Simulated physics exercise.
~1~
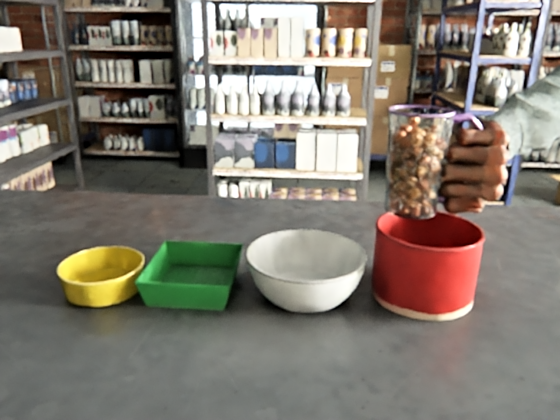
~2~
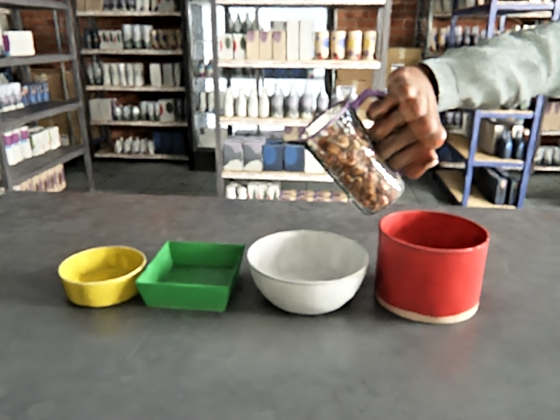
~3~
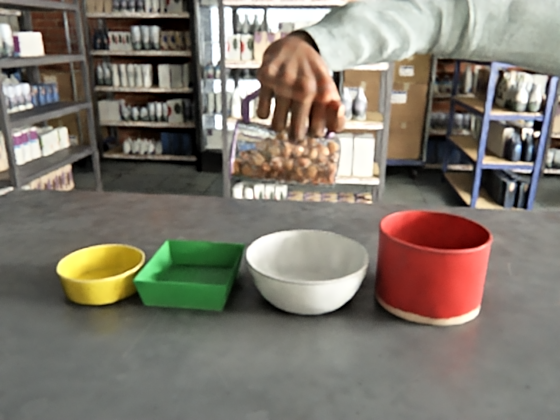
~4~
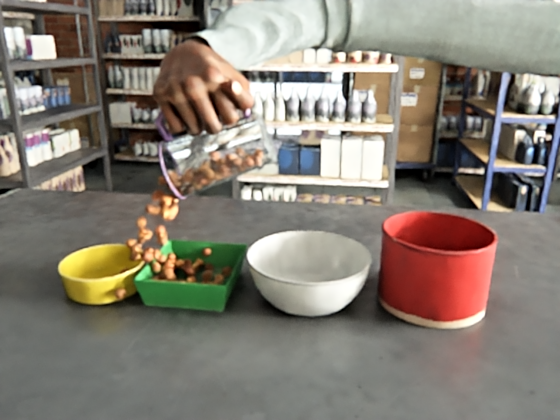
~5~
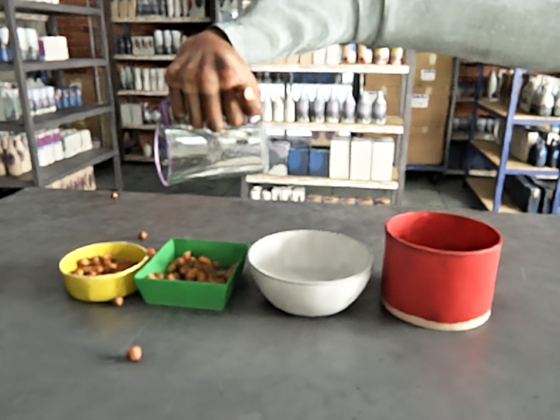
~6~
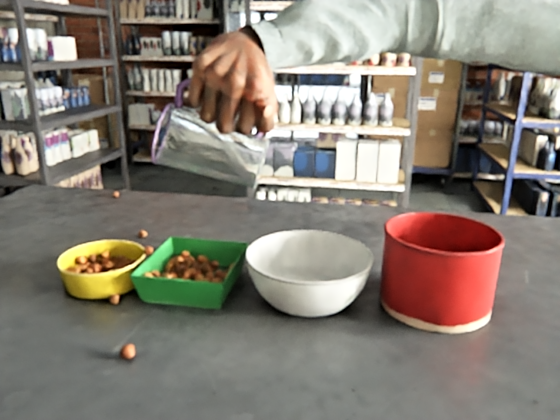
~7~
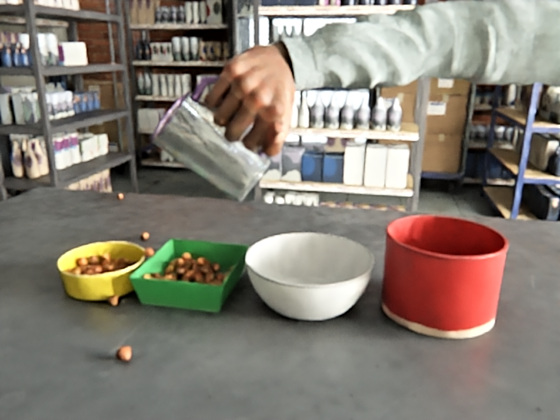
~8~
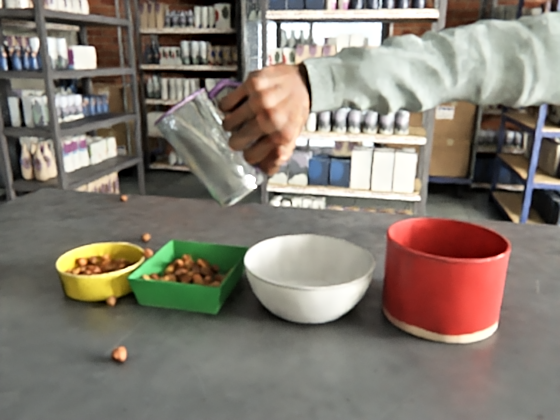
Storeroom table, a hand carrying a clear cup left and pouring hazelnuts into yellow and green dishes, a few lying scattered outside.
